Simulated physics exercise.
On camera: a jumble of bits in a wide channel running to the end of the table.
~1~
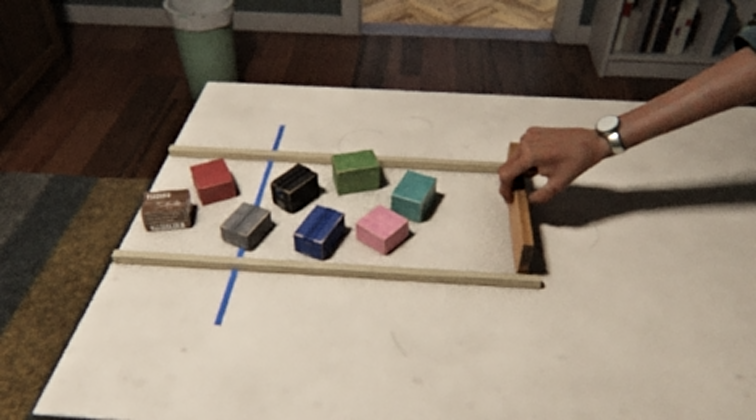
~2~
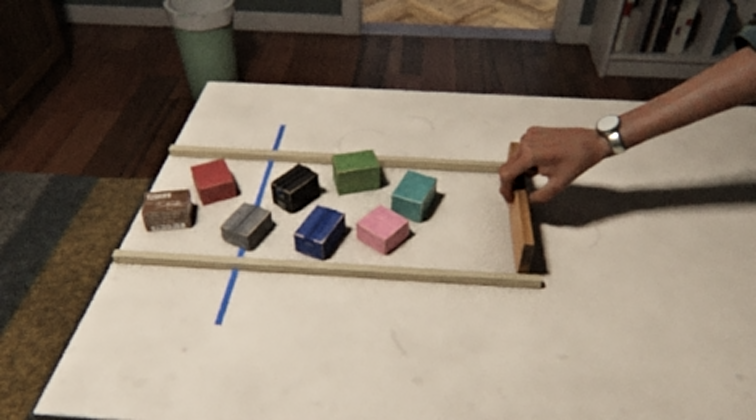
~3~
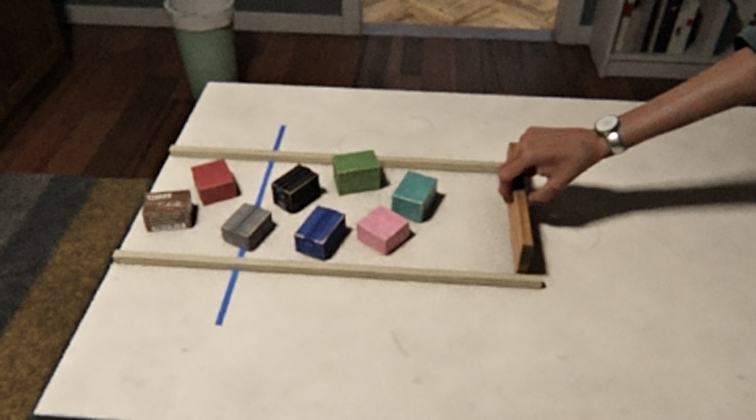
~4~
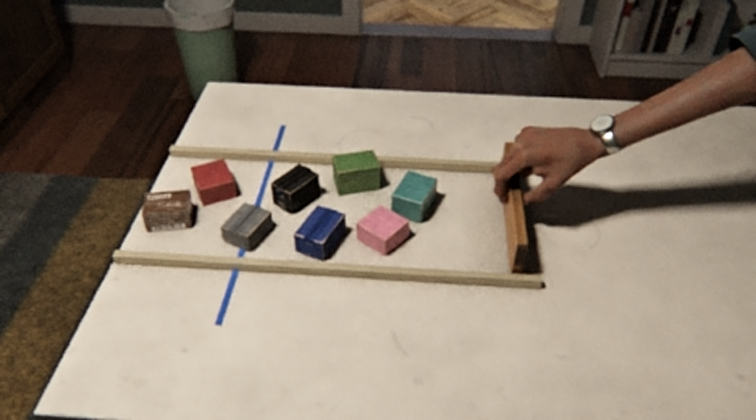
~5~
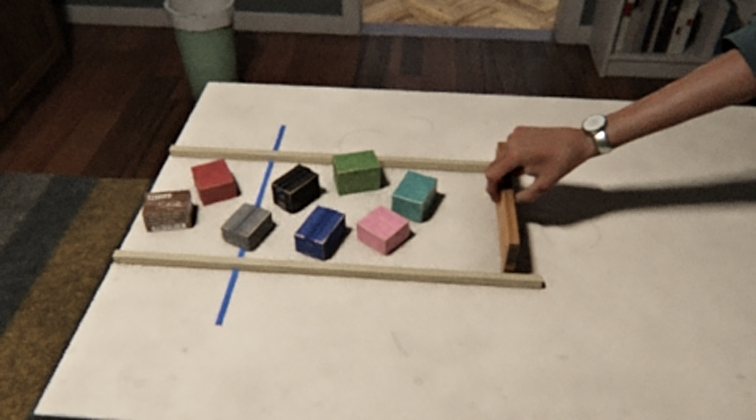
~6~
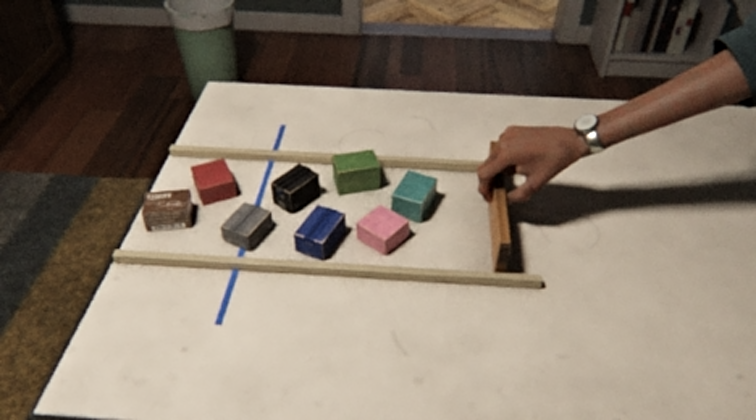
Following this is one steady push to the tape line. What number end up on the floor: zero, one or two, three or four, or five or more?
I expect one or two drops over the end.
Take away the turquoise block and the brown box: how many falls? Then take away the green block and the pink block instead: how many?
First 0, then 0.
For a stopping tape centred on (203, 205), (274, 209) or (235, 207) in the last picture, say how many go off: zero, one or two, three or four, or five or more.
In order, the falls would come to three to four; none at all; one to two.
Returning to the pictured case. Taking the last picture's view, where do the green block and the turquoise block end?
Green block: About (246, 162); turquoise block: About (241, 192).
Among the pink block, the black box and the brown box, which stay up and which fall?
The pink block stays put, the black box stays put, and the brown box is gone.
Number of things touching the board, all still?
Well, it touches 3.
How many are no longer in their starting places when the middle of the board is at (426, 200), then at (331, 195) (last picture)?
Tally: 1; 6.
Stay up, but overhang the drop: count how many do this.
The number overhanging is 0.
A little later, none off yet; brown box at rest near (168, 210); red block at rest near (214, 182); grey box at rest near (247, 226).
Next, none off yet; brown box moving near (160, 209); red block moving near (210, 181); grey box shifted about its own width near (195, 224).
When it is over, the number that fall off is one or two; down, brown box.
